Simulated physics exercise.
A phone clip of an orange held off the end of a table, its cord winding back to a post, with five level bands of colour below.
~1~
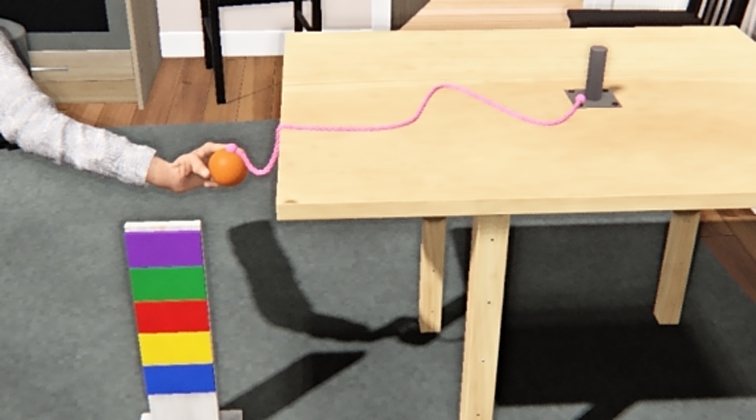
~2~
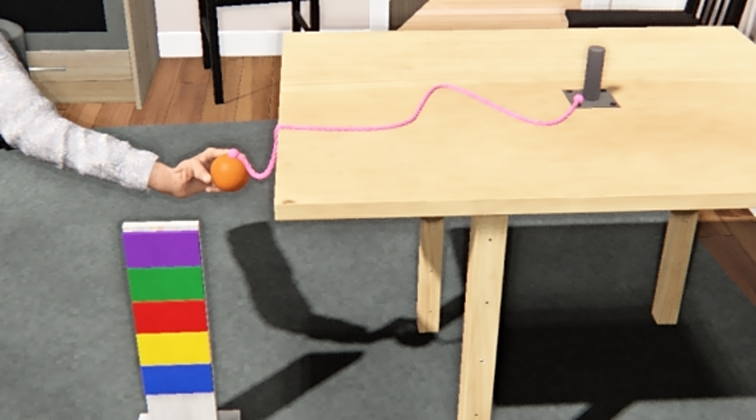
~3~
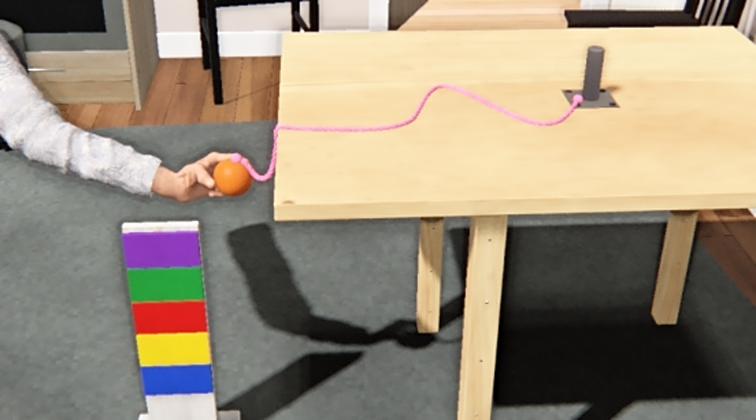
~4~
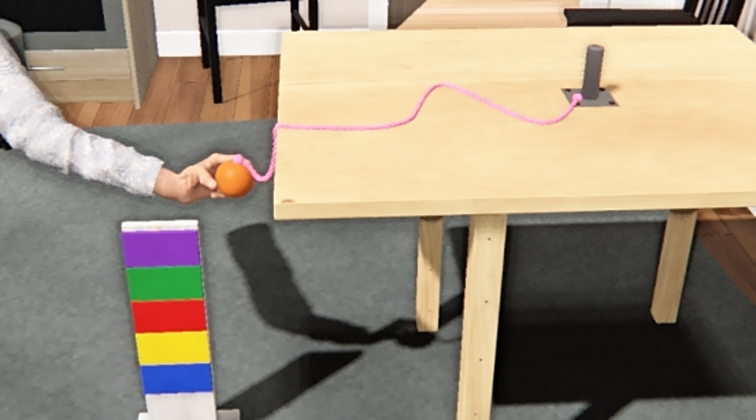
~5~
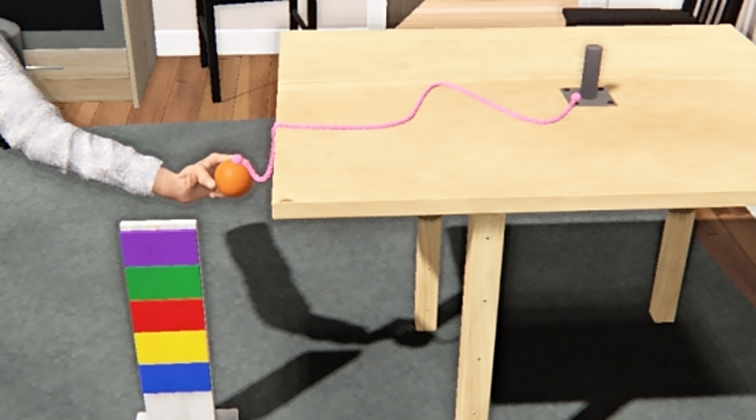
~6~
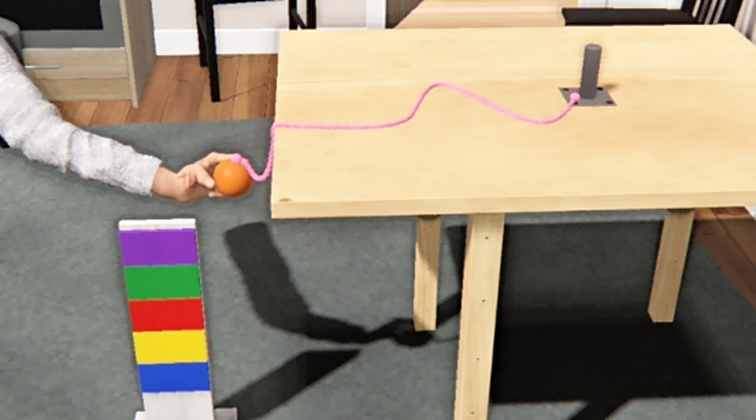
A hand held an orange ball off the left end of a wooden table, its pink cord winding back to a post, and lowered it very slightly above five coloured bands, then kept nearly still.
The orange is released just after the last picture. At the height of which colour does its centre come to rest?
Its middle rests at the yellow band.
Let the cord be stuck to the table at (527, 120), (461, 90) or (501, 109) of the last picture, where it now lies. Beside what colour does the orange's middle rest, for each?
Taking them in turn: Red; green; red.
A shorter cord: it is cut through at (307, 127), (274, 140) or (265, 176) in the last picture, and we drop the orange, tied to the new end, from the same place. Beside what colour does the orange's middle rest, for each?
Taking them in turn: Purple; green; red.
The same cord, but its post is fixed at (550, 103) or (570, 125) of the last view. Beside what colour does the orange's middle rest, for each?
Try by try: Blue; blue.
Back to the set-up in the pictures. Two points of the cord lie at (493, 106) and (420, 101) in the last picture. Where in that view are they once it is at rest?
The first at (439, 101), the second at (311, 106).
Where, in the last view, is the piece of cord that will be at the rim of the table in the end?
Near (412, 114).
Soon after, orange near (257, 326); level with yellow.
Then, orange near (322, 309); level with red.
Further on, orange near (260, 325); level with yellow.
At rest, orange near (288, 329); level with yellow. The yellow one.
